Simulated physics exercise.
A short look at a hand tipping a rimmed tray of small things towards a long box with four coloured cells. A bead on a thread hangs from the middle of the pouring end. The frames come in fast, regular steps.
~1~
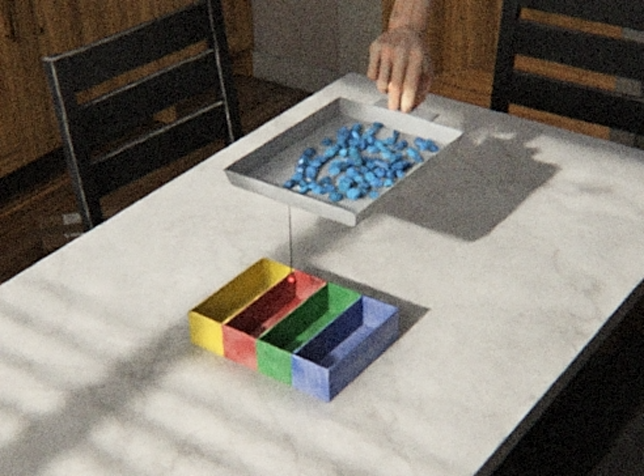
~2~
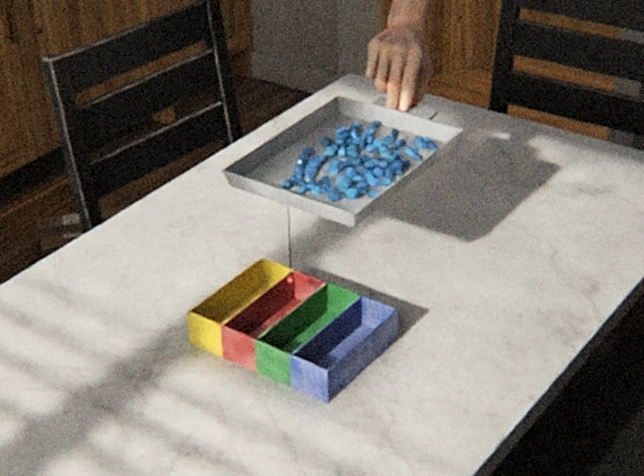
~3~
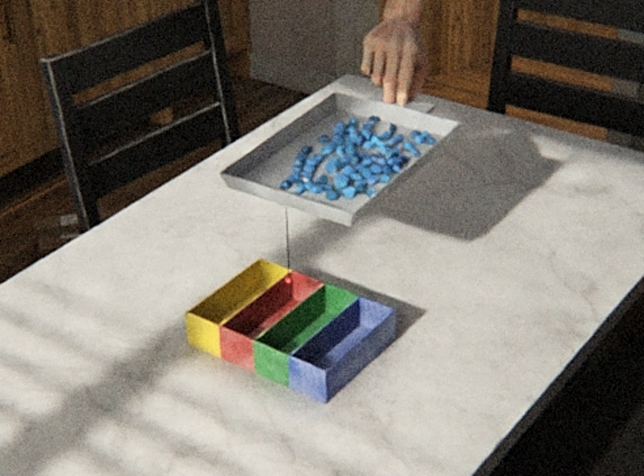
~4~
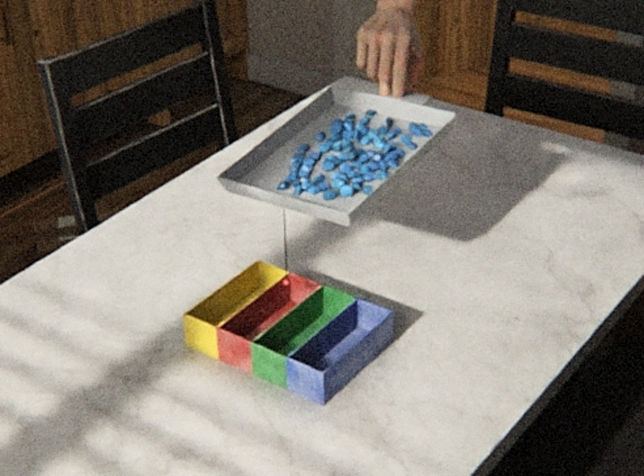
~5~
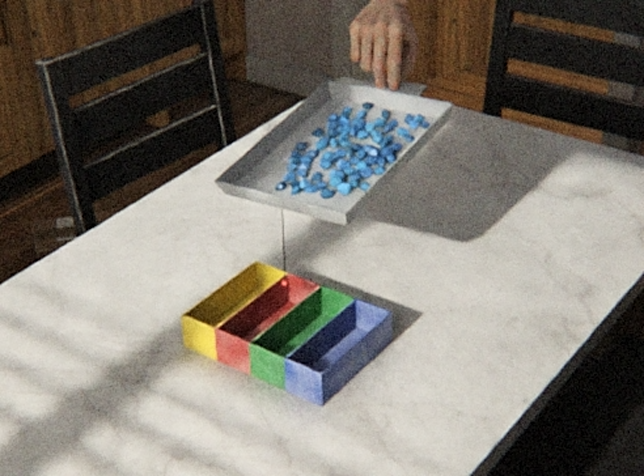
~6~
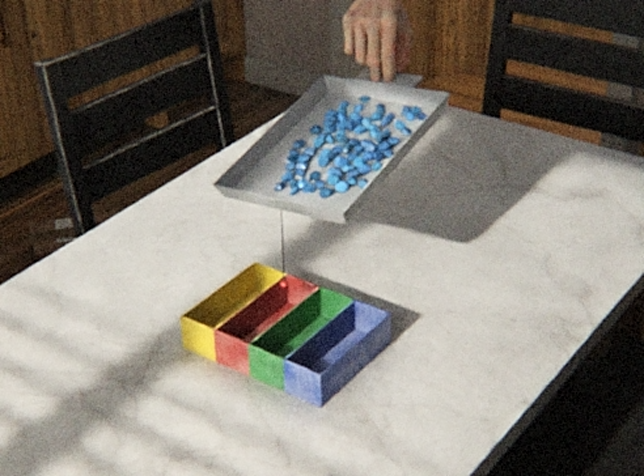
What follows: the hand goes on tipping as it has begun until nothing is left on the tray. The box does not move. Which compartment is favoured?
The yellow cell gets the most.
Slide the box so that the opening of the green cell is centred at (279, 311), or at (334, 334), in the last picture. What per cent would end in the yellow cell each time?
The first gives 70 %, the second 0 %.
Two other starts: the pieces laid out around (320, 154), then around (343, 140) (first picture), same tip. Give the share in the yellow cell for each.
First some 40, then 40 per cent.
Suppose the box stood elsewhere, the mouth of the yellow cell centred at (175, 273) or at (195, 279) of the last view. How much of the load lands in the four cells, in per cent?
About 100 and 100 per cent.
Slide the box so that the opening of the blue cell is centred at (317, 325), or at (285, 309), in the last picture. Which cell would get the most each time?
The first try: Yellow. The second: The red cell.
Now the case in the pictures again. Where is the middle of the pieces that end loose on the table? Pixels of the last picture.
At about (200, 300).
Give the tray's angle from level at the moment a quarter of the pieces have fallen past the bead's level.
At about 95°.
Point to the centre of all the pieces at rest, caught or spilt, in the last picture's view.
Roughly at (216, 310).
Soon after the last picture, tray tipped steeply; nearly all on the tray; a stray few falling or outside the box.
A little later, tray tipped right over; about half on the tray; a small part in the yellow cell; a stray few in the red cell; about half falling or outside the box.
Later still, tray tipped past a quarter turn; about half in the yellow cell; a stray few in the red cell; about half falling or outside the box.
At rest, tray tipped past a quarter turn; about half in the yellow cell; a stray few in the red cell; none in the blue cell; none in the green cell; about half outside the box.
